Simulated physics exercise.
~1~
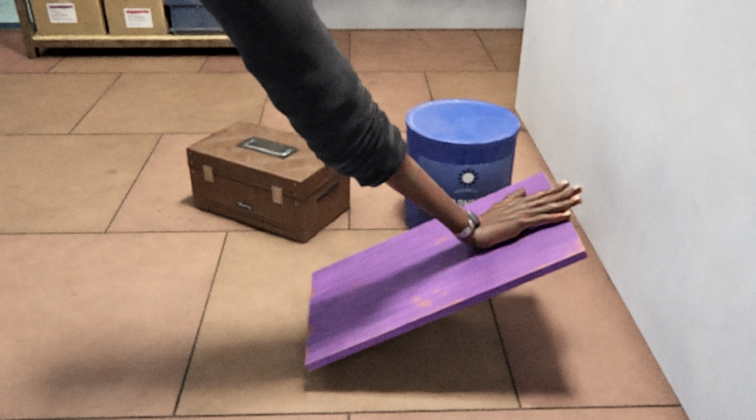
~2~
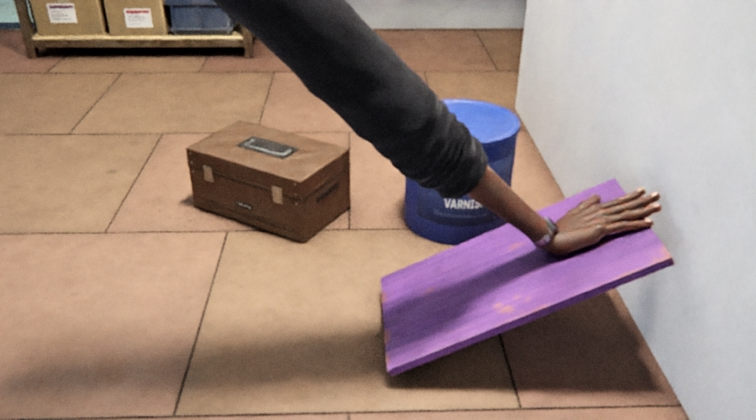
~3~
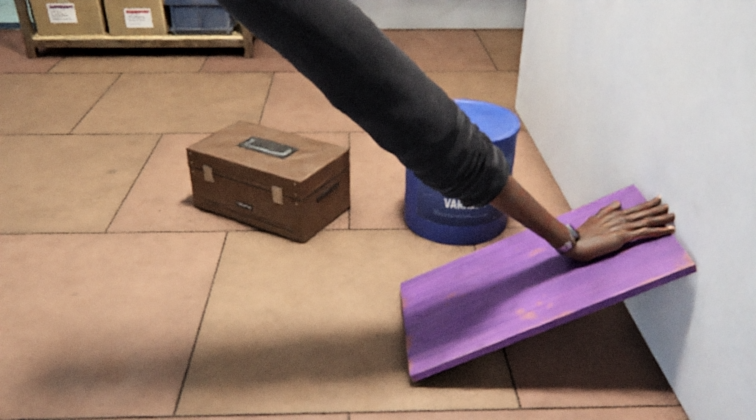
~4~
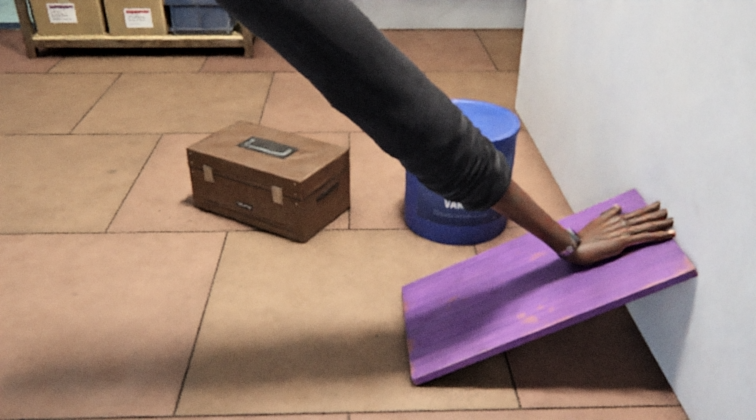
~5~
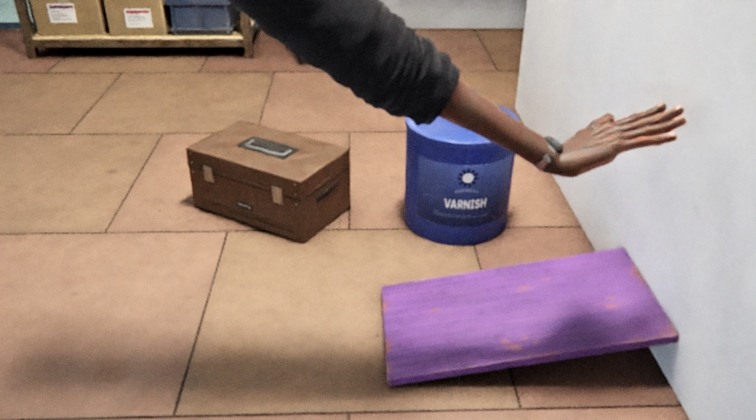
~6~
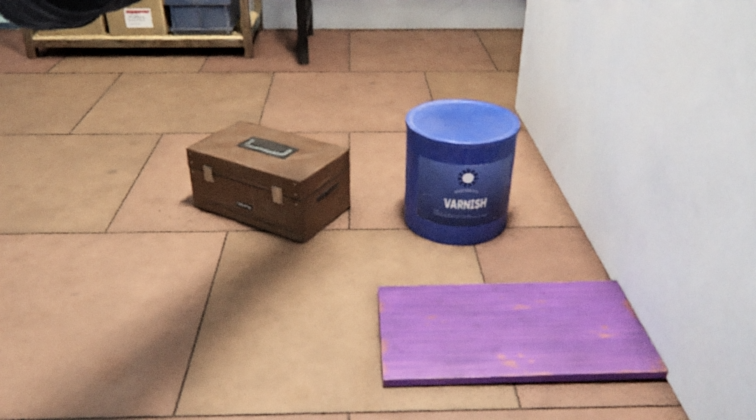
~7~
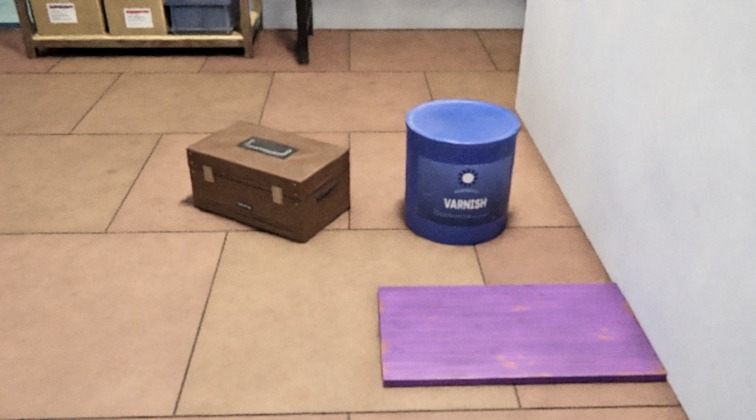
A purple board is leaned against the wall by a hand, then drops flat when released.
